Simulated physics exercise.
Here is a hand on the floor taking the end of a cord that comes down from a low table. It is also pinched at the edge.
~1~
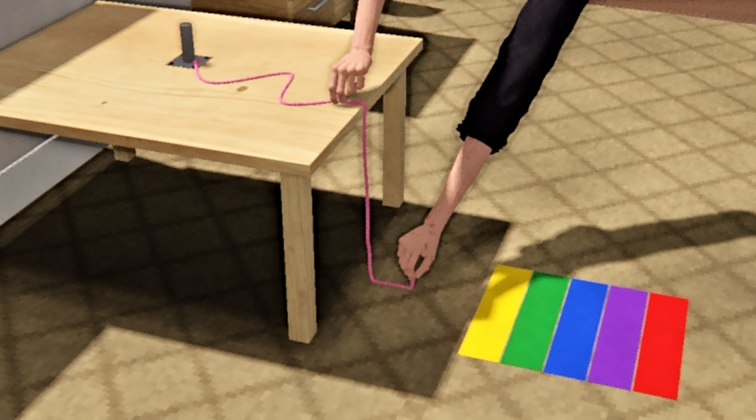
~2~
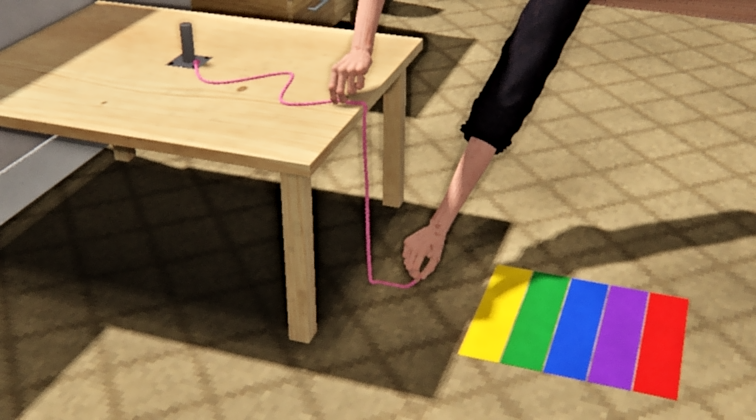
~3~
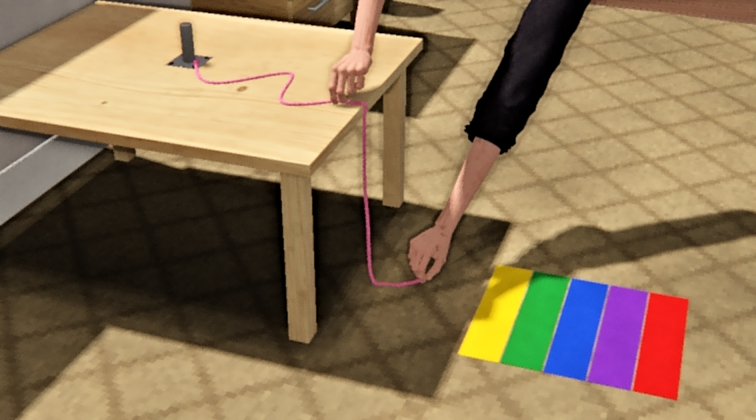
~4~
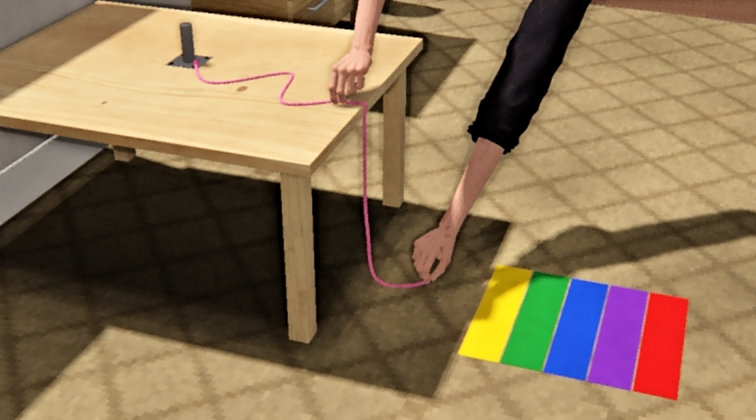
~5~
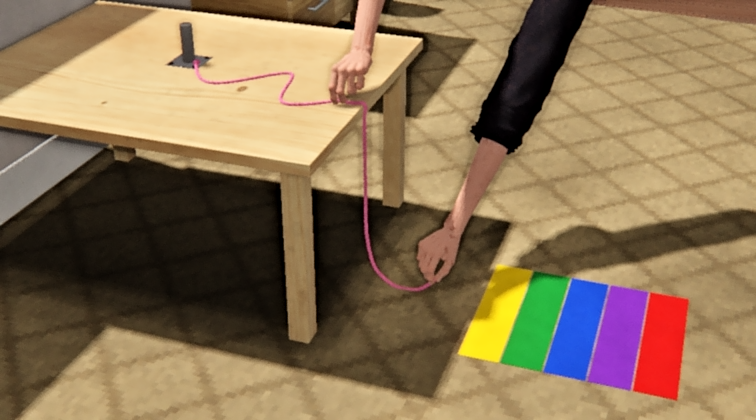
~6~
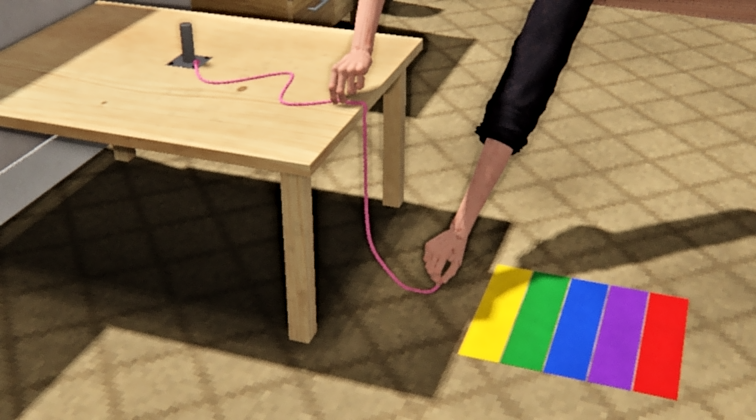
Two hands, one with a dark sleeve reaching down to a tan, diamond-patterned carpet, hold a pink cord at a low wooden table, seen from above at an angle. The cord winds from a dark upright peg to the pinched table edge and hangs down, left of yellow, green, blue, purple and red stripes. The lower hand slowly draws its end slightly rightward, rounding the cord's bend, while the upper hand stays still.
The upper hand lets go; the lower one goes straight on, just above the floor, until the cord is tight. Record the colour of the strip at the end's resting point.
Resting point: Red strip.
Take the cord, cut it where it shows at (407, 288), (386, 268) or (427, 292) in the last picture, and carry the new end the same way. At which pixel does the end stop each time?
About (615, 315) first, then about (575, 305), and finally about (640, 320).
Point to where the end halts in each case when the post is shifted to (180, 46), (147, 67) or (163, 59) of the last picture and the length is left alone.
Places per try: (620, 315); (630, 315); (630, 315).
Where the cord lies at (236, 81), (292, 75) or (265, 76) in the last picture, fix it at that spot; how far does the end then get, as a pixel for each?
First near (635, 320), then near (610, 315), then near (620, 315).
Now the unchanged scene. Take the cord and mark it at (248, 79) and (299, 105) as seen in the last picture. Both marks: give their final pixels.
One finishes at (279, 79) and the other at (399, 124).
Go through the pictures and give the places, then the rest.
The first frame shows end (414, 276); yellow (485, 340); green (527, 349); blue (569, 358); purple (613, 367); red (658, 376).
The second frame shows end (420, 277); cord through (199, 76) (272, 75) (281, 99) (362, 106) (367, 188) (369, 263).
The third frame shows end (426, 279).
The fourth frame shows end (430, 279); cord through (199, 76) (272, 75) (281, 99) (362, 106) (365, 188) (370, 263).
The fifth frame shows end (434, 280).
The sixth frame shows end (441, 281); cord through (199, 76) (272, 75) (281, 99) (362, 106) (366, 188) (381, 262).
A little later, end near (594, 310); over blue.
Next, end near (639, 319); over purple.
When it is tight, end near (666, 324); over red. It gets as far as the red strip.
